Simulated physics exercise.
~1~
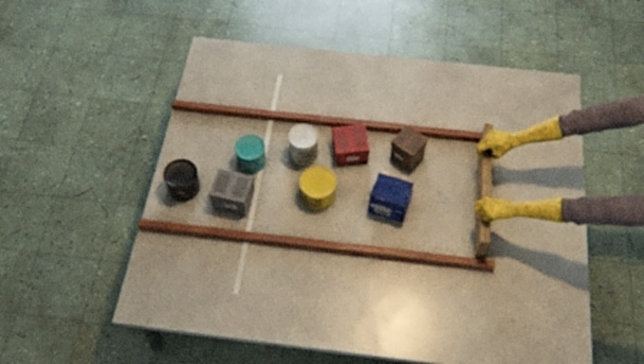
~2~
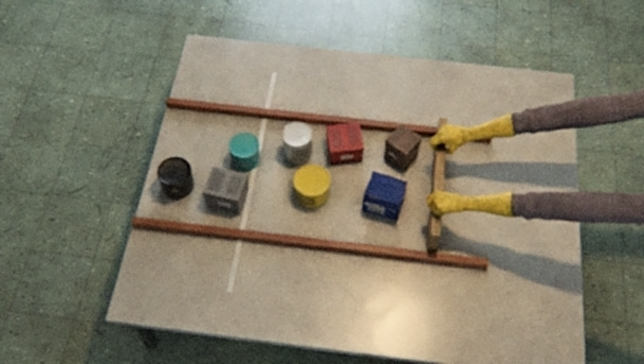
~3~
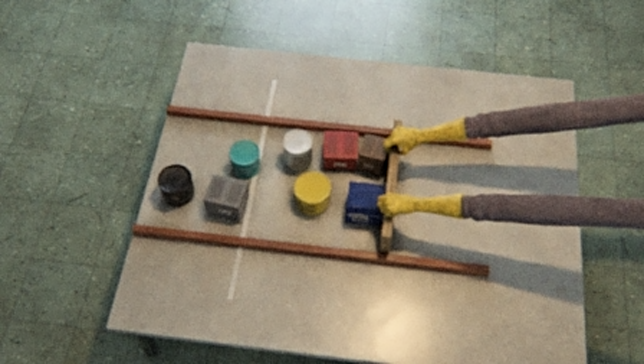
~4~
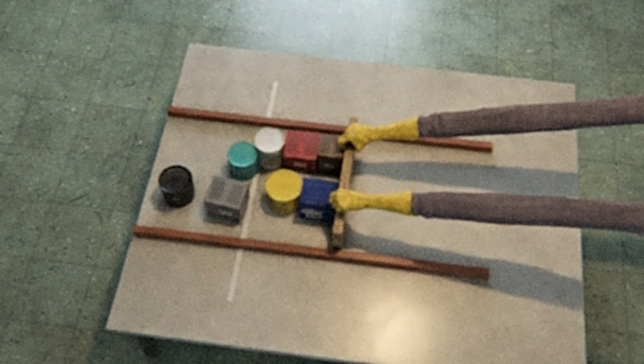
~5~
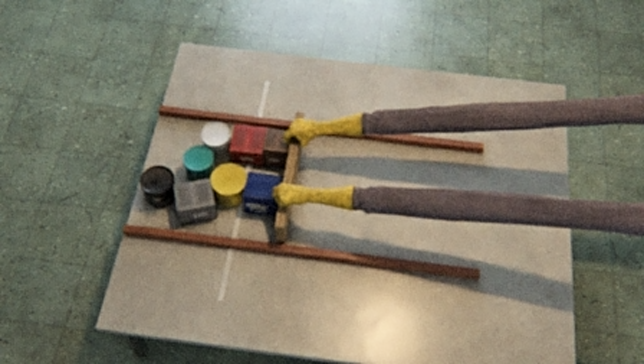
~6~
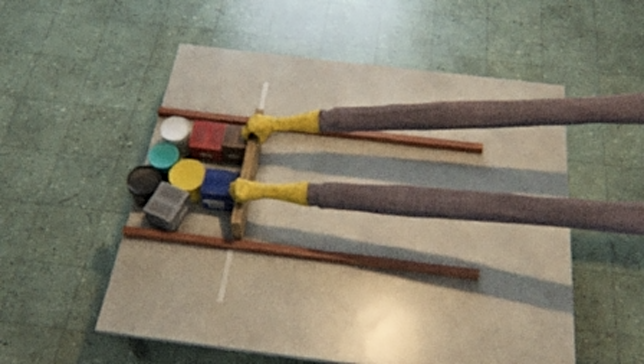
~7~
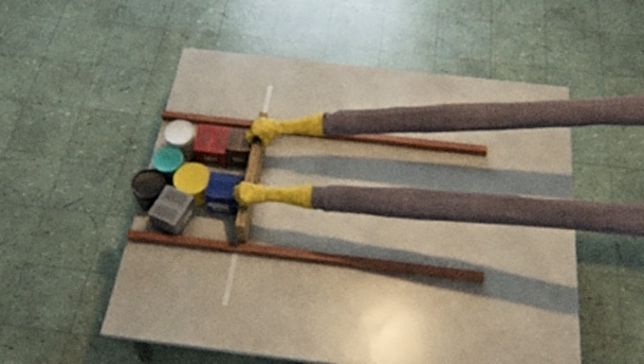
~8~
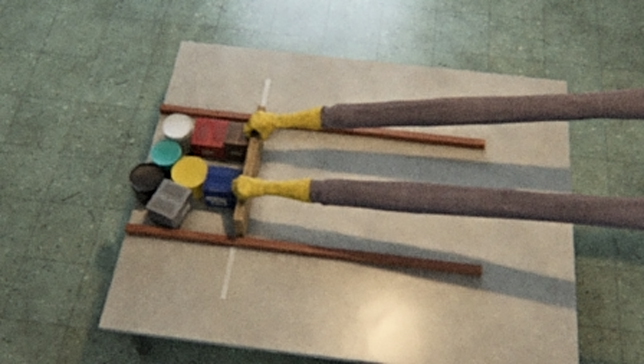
On a pale platform, gloved hands push a plank left, bunching the packages without any falling.
